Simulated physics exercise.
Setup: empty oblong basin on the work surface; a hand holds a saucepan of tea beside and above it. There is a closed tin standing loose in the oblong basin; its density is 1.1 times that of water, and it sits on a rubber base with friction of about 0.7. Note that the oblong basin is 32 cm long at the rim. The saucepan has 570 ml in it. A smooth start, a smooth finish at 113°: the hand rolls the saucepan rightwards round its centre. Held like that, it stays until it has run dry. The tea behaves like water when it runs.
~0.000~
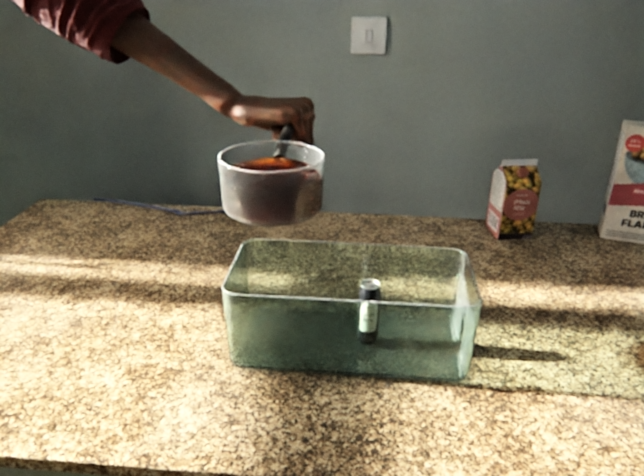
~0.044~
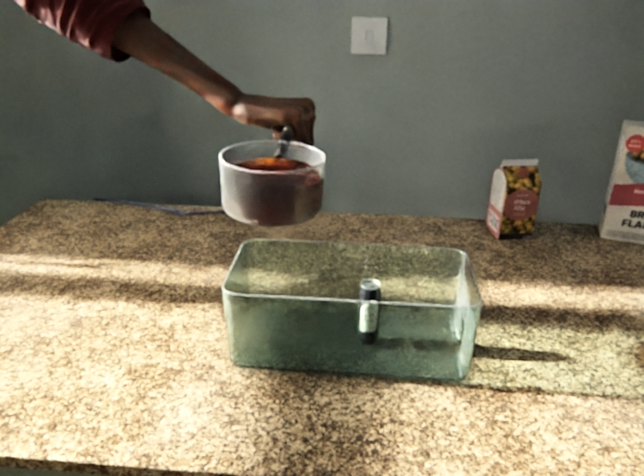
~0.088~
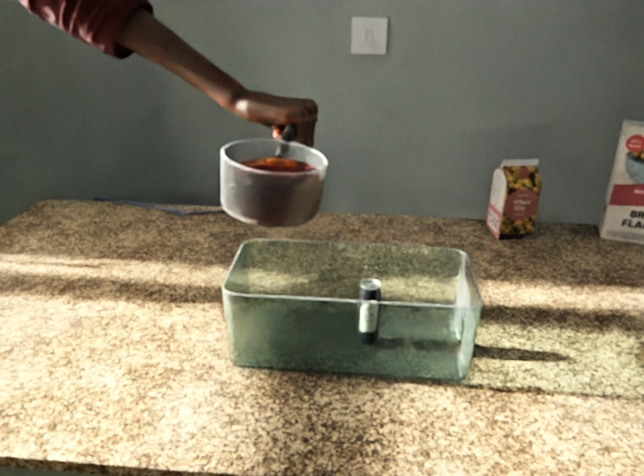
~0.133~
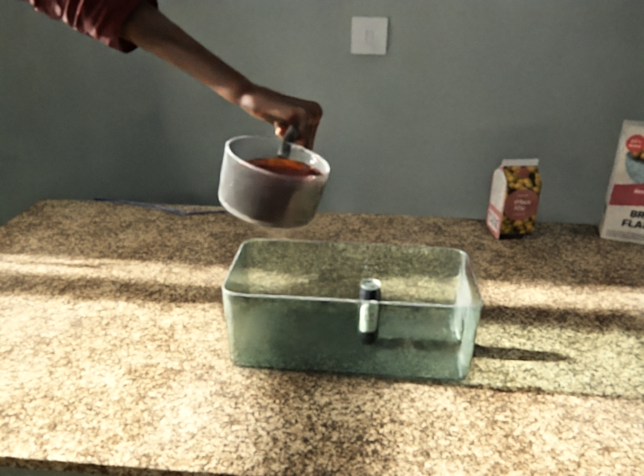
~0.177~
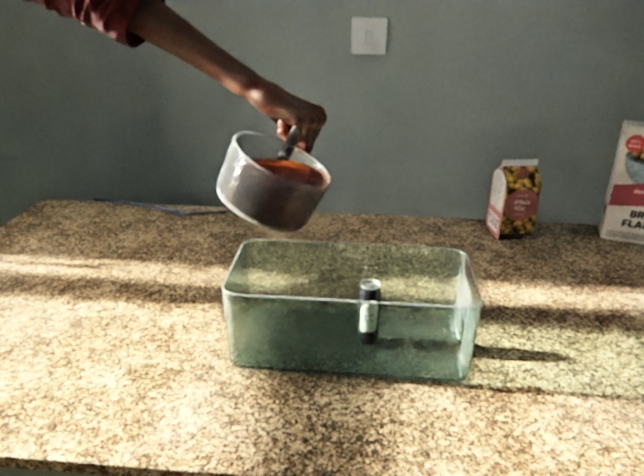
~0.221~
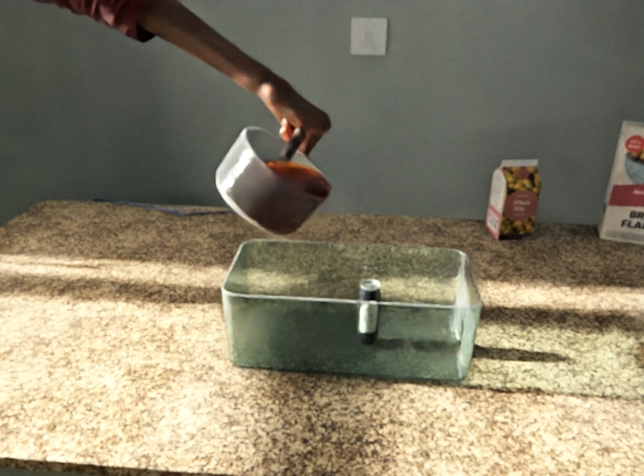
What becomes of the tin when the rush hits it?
It will go down.
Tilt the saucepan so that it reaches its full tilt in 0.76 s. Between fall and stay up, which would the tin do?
Result: Tin tipped over.
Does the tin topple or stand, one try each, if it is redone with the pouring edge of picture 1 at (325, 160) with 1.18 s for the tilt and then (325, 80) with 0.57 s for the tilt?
Trial 1 - tin stays standing; trial 2 - tin tips.
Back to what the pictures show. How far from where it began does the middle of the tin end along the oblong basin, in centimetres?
Net tin displacement: Roughly 7.5 cm.
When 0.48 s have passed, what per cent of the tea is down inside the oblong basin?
The basin holds roughly 40 in a hundred parts at that moment.
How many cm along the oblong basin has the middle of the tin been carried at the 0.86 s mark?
Reading: Roughly 7 cm.
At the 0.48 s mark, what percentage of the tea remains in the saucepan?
About 20 per cent.
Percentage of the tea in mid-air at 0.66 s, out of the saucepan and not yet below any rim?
4 in a hundred, give or take.
By 0.48 s the tilt is 106° and 21 per cent is still to pour; the tin stands where it began.
By 0.66 s the tilt is 113° and 3 per cent is still to pour; the tin leans 13°.
By 0.86 s the tilt is 113° and 0 per cent is still to pour; the tin lies on its side.
By 1.07 s the tilt is 113° and 0 per cent is still to pour; the tin lies on its side.
At rest the tin lies on its side.
